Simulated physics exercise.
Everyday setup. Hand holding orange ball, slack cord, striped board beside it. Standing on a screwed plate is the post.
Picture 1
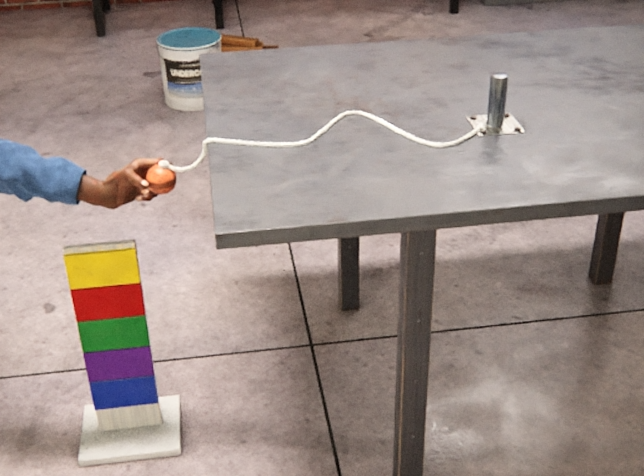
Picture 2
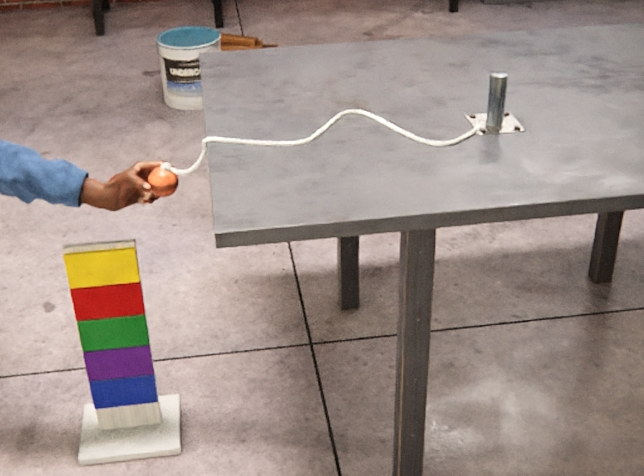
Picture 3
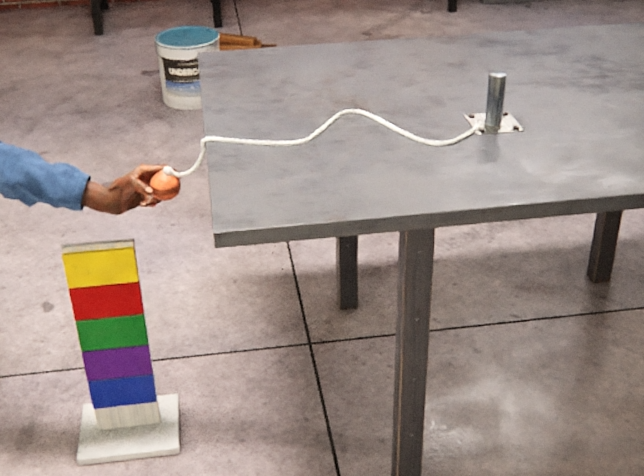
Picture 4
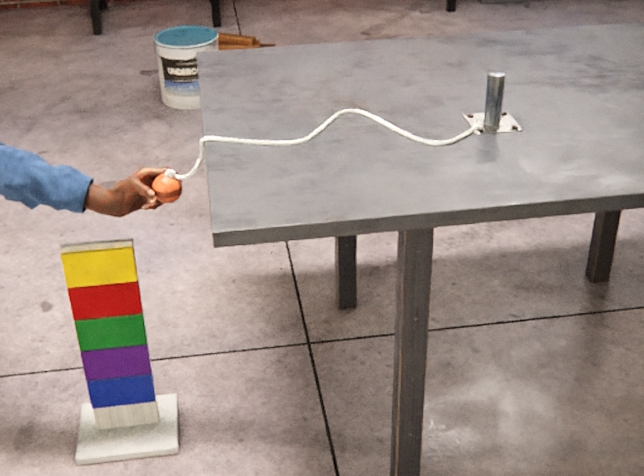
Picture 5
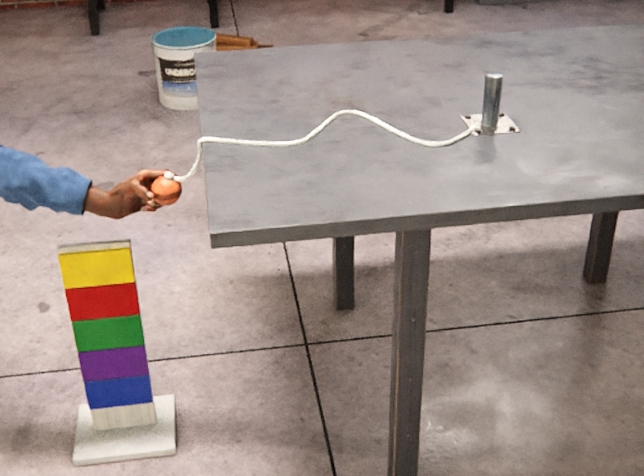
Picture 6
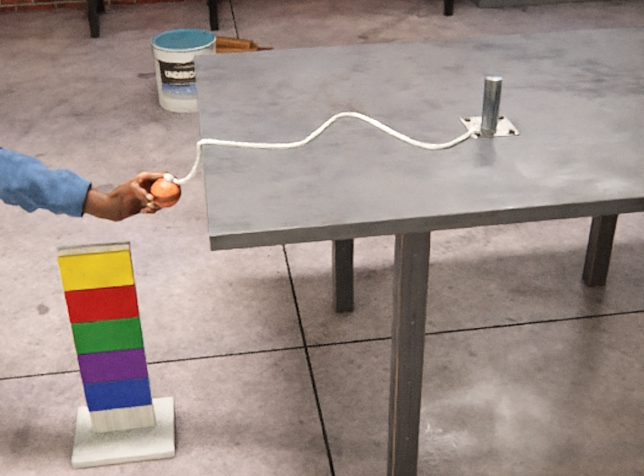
A hand held an orange ball on a slack white cord just off the left edge of a gray table, above a striped board, and barely moved, shifting only very slightly downward.
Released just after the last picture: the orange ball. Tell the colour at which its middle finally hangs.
It hangs at red.
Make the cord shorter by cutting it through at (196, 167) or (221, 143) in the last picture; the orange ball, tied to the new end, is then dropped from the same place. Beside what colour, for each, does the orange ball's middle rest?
Yellow; no band.
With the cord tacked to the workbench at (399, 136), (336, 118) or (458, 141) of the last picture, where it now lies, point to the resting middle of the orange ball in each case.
First near (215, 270), then near (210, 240), then near (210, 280).
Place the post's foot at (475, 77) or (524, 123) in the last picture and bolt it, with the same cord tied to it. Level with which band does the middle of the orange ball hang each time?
For the first it would be yellow, for the second yellow.
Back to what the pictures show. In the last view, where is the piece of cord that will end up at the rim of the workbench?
It's the point at about (293, 146).
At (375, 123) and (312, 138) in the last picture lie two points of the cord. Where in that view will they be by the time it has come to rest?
Point one to (329, 134), point two to (223, 139).
Soon after, ball near (185, 294); level with red.
After that, ball near (239, 283); level with red.
And then, ball near (217, 293); level with red.
In the end, ball near (209, 294); level with red. Its middle rests at the red band.
